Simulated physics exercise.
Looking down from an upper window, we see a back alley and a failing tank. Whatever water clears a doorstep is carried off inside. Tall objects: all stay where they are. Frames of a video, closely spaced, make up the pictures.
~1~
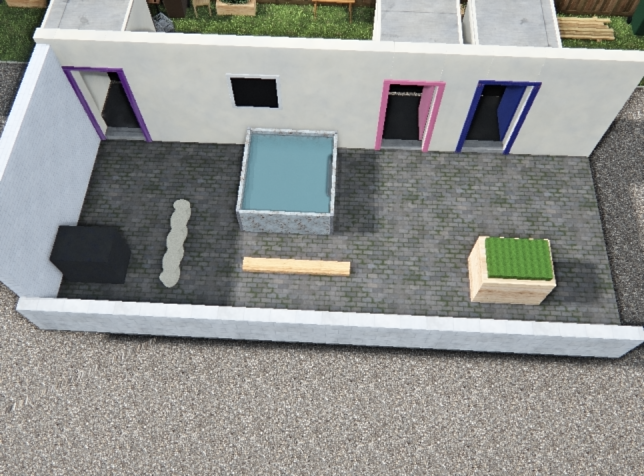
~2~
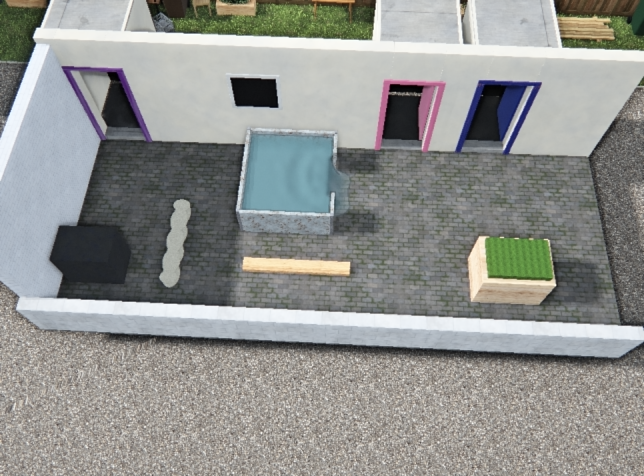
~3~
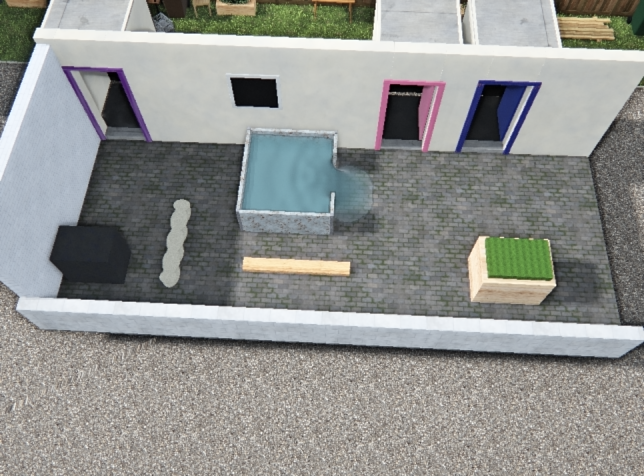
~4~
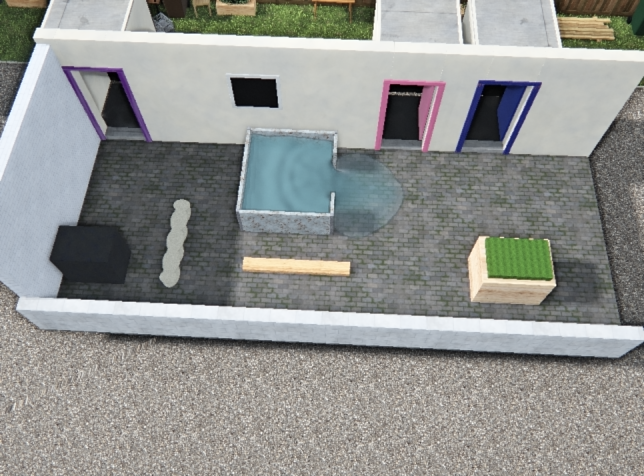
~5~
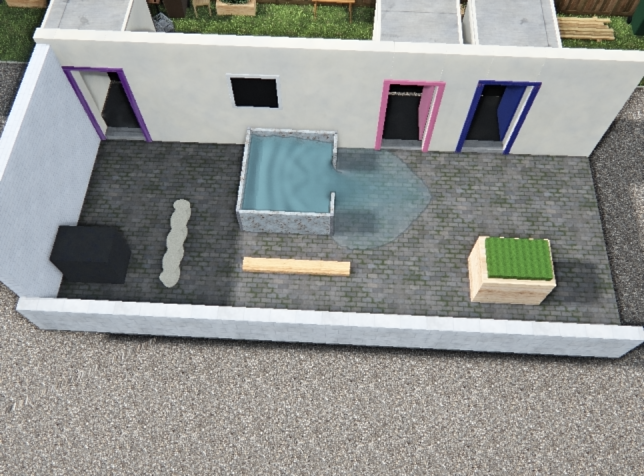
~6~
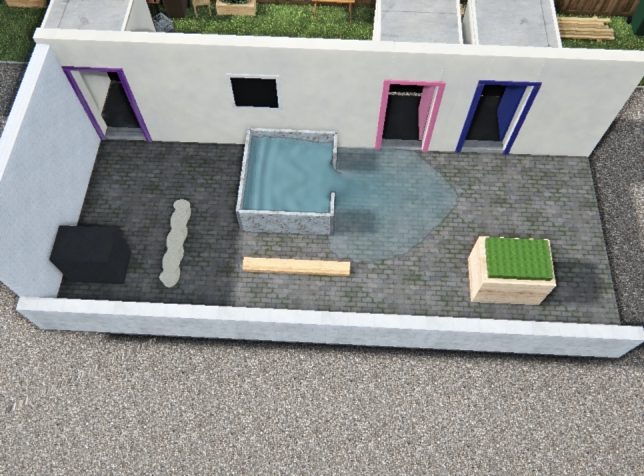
Water pouring from a gap in the right side of an open square tank and spreading rightward across a paved alley.
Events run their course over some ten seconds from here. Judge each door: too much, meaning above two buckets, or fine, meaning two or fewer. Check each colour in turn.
Purple door: Fine, blue door: Fine, pink door: Too much.
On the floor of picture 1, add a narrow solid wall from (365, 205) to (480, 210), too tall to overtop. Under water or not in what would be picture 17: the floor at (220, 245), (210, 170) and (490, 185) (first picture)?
Untouched, untouched, submerged.
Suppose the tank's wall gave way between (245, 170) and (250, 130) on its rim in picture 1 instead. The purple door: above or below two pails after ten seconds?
Here the purple door overshoots.
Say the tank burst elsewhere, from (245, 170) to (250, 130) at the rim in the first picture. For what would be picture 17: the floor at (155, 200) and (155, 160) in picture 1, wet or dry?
Respectively: Drenched and drenched.
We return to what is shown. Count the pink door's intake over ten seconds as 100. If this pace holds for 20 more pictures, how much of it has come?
Estimated share: About 70 %.
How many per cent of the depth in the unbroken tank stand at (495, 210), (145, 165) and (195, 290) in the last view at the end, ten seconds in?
The three come to some 6, 0 and 4 per cent respectively.
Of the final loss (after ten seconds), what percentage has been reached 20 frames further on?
Estimate: 40 %.
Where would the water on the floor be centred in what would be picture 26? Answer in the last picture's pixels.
The balance point is around (365, 205).
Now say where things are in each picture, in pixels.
The open tank at (289, 173) is whole and still, in the first frame.
Water pours out at (332, 187) and has run to (340, 213), in the second frame.
The front is at (367, 209), out from the gap at (332, 187), in the third frame.
The front is at (399, 203), out from the gap at (332, 187), in the fourth frame.
The front is at (425, 201), out from the gap at (332, 187), in the fifth frame.
The front is at (454, 195), out from the gap at (332, 187), in the sixth frame.
A moment on, water covers 30 % of the floor; the purple door not reached, the blue door wet at the sill, nothing in, the pink door under two buckets in.
Next, water covers 40 % of the floor; the purple door not reached, the blue door wet at the sill, nothing in, the pink door over two buckets in.
Then, water covers 45 % of the floor; the purple door not reached, the blue door wet at the sill, nothing in, the pink door over two buckets in.
Later, water covers 60 % of the floor; the purple door not reached, the blue door wet at the sill, nothing in, the pink door far over two buckets in.
In the end, water covers 65 % of the floor; the purple door not reached, the blue door wet at the sill, nothing in, the pink door far over two buckets in.
